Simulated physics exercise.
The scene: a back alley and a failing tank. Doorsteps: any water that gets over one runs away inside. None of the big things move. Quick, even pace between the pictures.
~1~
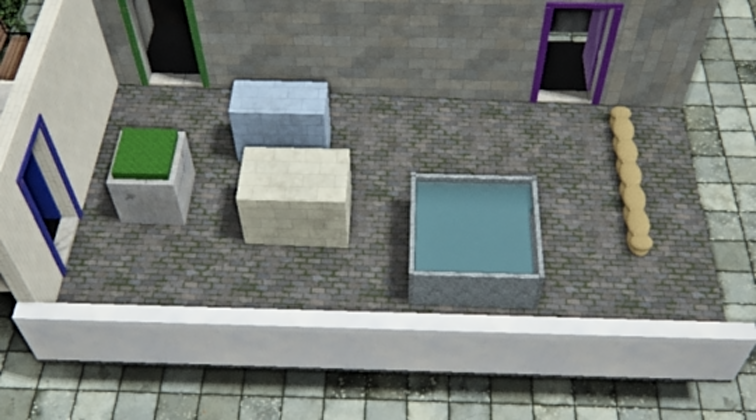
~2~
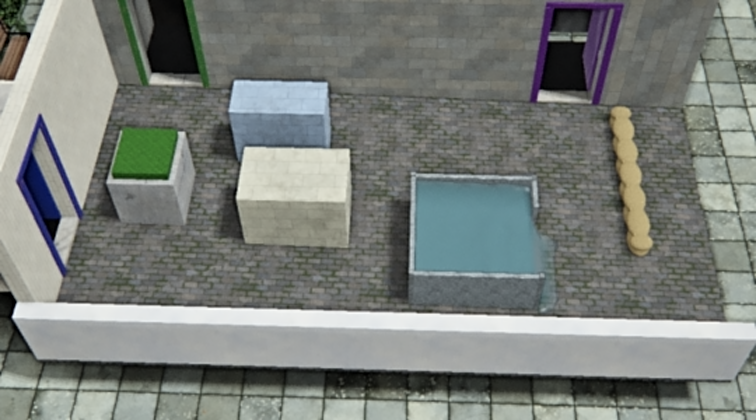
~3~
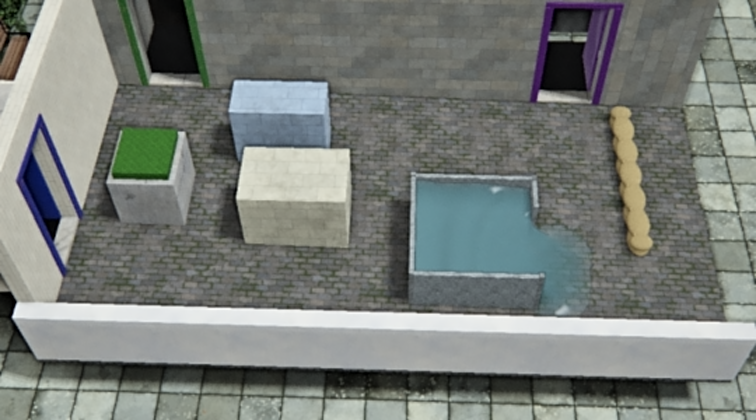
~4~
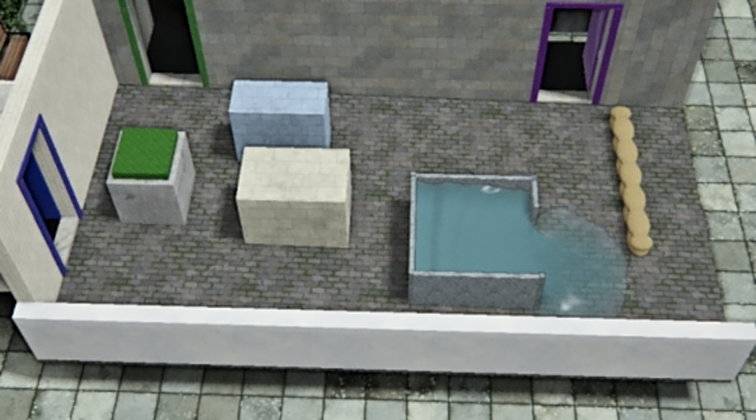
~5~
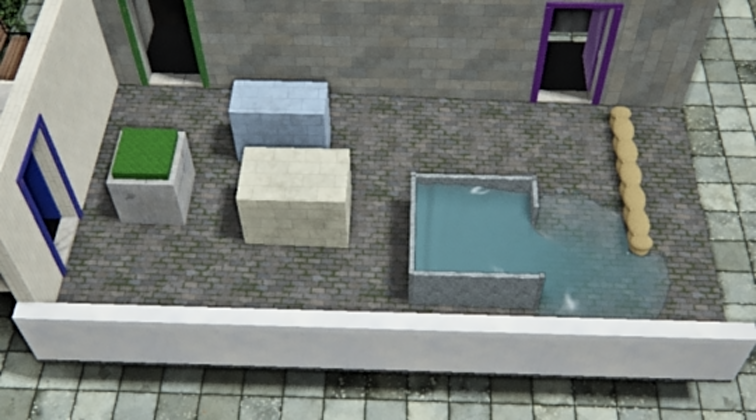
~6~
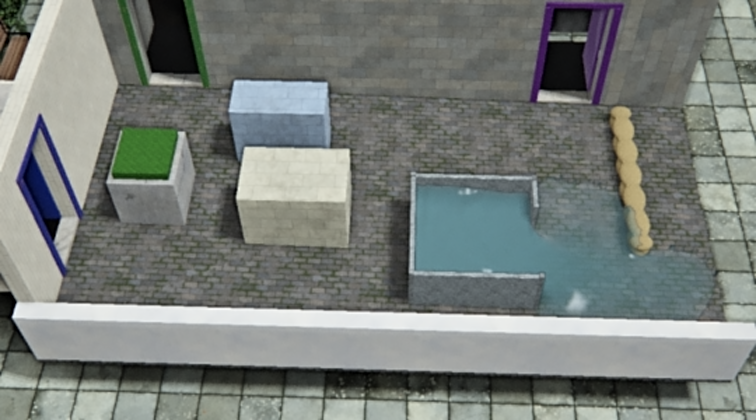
In a walled alley, water pours from the open tank's right side and spreads rightward.
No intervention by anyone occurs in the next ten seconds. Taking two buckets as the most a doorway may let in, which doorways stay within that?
At the end, blue door: Two buckets at most; purple door: Over two buckets; green door: Two buckets at most.
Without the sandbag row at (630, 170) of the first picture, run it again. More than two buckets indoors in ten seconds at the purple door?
In short: Purple lets less in.
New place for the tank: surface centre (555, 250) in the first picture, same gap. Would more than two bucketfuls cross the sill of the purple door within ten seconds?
Checking each in turn, the purple door comes in short.
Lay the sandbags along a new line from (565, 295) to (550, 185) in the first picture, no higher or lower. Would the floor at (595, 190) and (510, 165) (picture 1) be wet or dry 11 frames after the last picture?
Submerged, submerged.
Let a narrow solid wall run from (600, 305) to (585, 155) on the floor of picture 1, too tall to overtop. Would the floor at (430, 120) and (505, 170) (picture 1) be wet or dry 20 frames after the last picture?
First point soaked, second point soaked.
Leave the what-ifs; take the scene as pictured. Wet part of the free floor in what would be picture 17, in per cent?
About 20 percent.
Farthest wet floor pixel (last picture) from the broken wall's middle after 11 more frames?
The front's farthest point is close to (641, 112).
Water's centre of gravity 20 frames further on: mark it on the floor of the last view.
The water centres close to (538, 253).
A moment on, water covers 15 % of the floor; the blue door not reached, the purple door not reached, the green door not reached.
Next, water covers 20 % of the floor; the blue door not reached, the purple door under two buckets in, the green door not reached.
Then, water covers 25 % of the floor; the blue door not reached, the purple door over two buckets in, the green door not reached.
Later, water covers 25 % of the floor; the blue door not reached, the purple door over two buckets in, the green door not reached.
In the end, water covers 20 % of the floor; the blue door not reached, the purple door over two buckets in, the green door not reached.
